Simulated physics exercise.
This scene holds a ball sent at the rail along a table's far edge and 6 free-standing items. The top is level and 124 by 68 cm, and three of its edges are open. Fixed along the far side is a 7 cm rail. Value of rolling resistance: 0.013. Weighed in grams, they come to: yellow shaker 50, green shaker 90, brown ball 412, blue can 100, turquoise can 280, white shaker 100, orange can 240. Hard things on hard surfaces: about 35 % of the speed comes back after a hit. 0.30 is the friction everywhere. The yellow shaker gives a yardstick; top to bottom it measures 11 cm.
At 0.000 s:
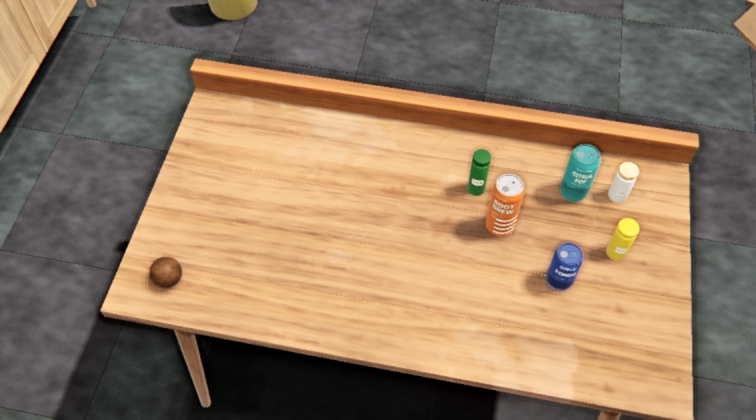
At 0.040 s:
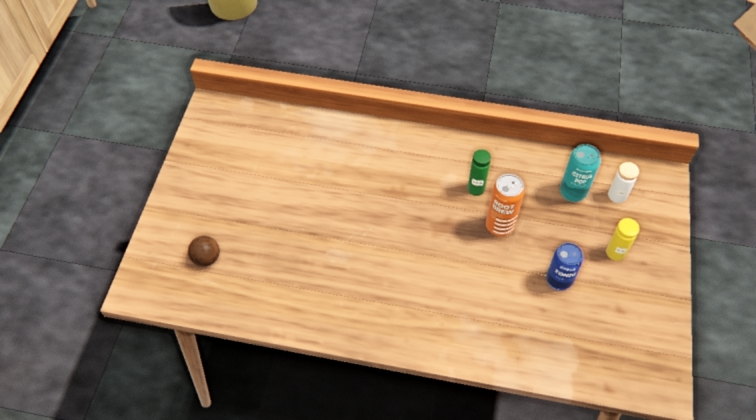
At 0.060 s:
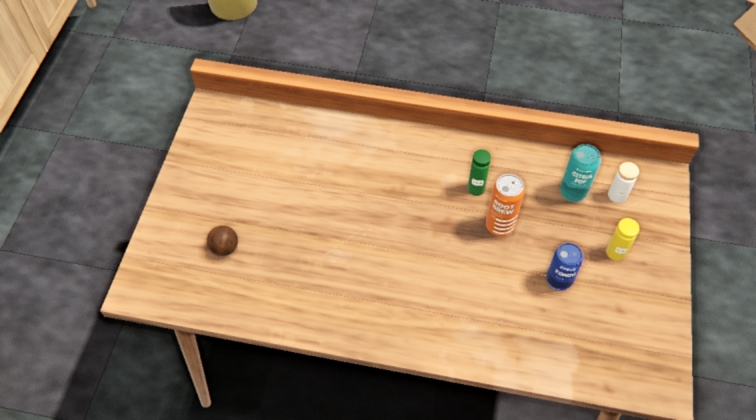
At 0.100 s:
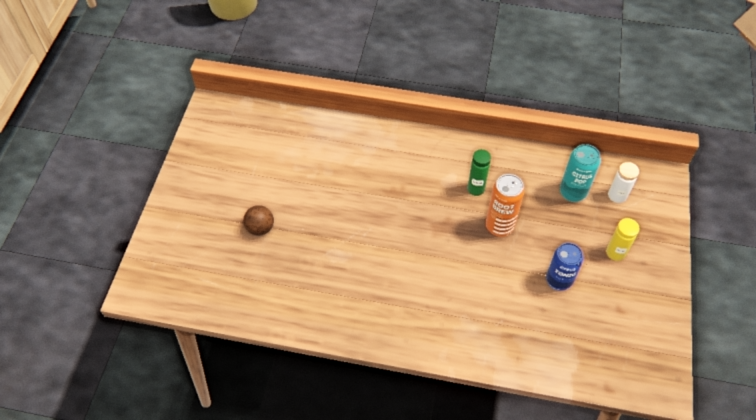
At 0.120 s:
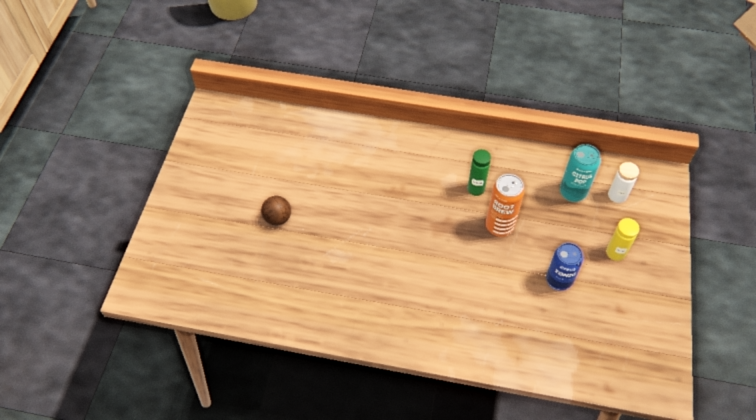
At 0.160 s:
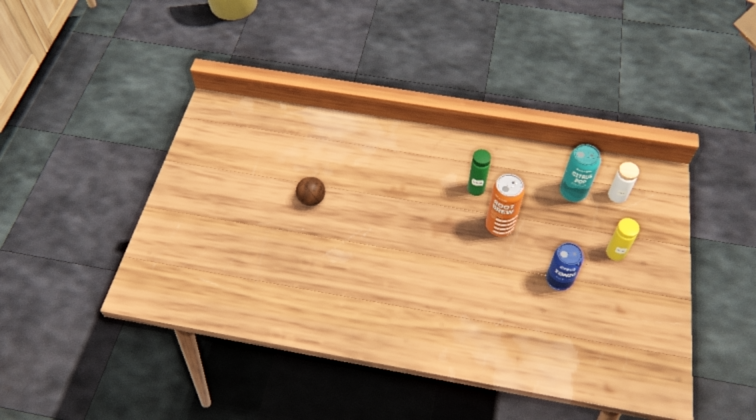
A brown ball rolls rightward and away across a wooden table holding cans and shakers.
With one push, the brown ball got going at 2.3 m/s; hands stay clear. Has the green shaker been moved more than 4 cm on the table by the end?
No.
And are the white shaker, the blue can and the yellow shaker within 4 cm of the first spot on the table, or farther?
Note: White shaker departs its position. Blue can is left in place. Yellow shaker departs its position.
Around 0.66 s, brown ball near (576, 195); white shaker at 17° to upright; turquoise can at 3° to upright.
Around 1.16 s, brown ball near (688, 264); turquoise can on its side; white shaker on its side; yellow shaker at 45° to upright.
Finally (1.8 s), on their side or leaning hard on the table, yellow shaker, turquoise can and white shaker; the other 3 still in place (within 4 cm). Final places as that camera would see them, green shaker near (479, 173).
